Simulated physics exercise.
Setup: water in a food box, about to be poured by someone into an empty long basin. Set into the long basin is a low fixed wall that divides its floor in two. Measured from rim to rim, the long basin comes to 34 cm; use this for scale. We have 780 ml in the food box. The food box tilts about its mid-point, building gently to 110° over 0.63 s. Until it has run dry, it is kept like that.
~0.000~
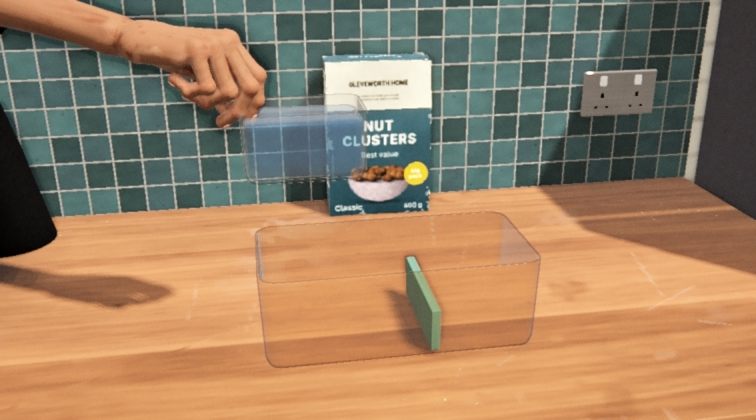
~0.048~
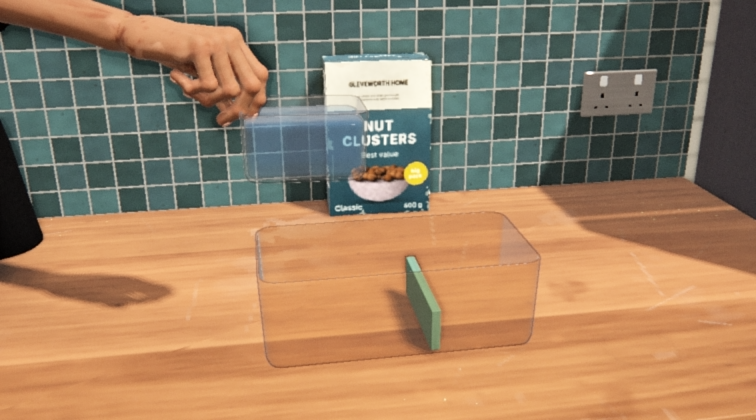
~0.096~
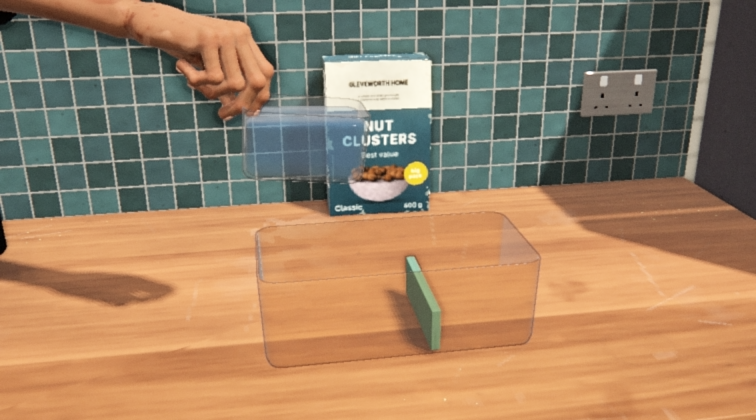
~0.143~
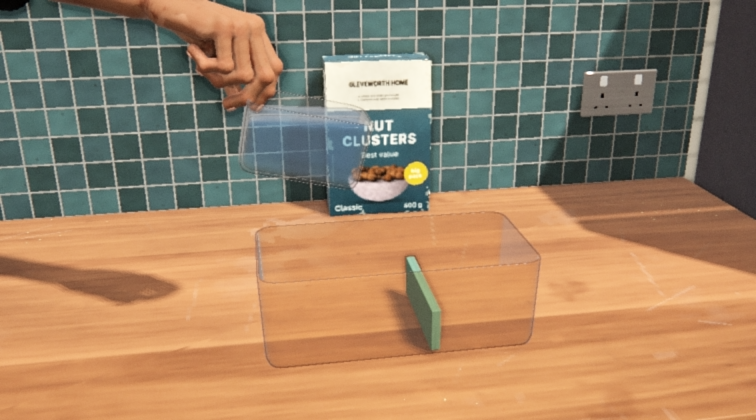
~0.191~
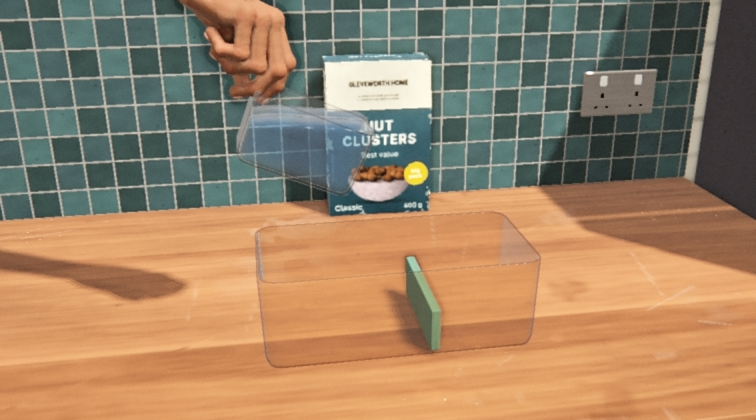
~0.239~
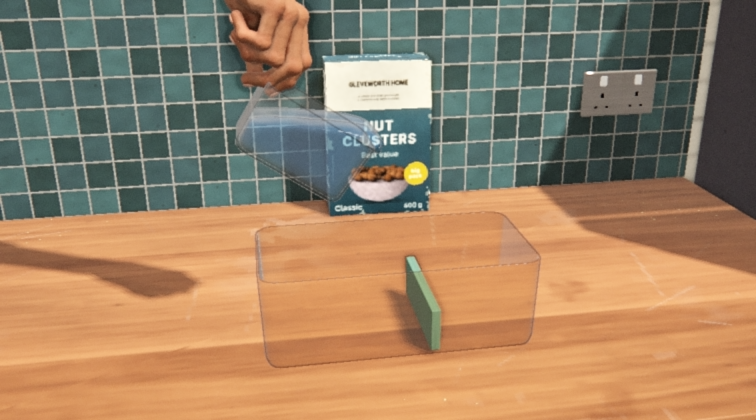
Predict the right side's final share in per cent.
The right side finishes with roughly 32 per cent.
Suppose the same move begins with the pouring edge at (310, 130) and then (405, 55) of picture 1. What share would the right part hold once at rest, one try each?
Try 1: 5 %; try 2: 75 %.
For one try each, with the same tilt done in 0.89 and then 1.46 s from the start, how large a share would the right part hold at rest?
Try 1: 50 %; try 2: 55 %.
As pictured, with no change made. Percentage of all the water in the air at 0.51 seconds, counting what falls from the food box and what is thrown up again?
Near 40 per cent of it all.
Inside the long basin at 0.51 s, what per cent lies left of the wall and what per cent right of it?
Lab note: Left near 16, right near 24.
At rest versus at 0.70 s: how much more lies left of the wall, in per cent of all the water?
About 5 percent.
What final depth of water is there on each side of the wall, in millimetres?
Once settled, the left stands around 16 mm and the right around 14 mm.
Then, 0.51 s in, the tilt is 100° and 20 per cent is still to pour, 17 is left of the wall and 23 right of it.
Then, 0.70 s in, the tilt is 110° and 3 per cent is still to pour, 59 is left of the wall and 31 right of it.
Then, 0.91 s in, the tilt is 110° and 0 per cent is still to pour, 62 is left of the wall and 31 right of it.
Then, 1.13 s in, the tilt is 110° and 0 per cent is still to pour, 64 is left of the wall and 32 right of it.
Finally, 64 per cent lies left of the wall, 32 right of it and 3 outside.
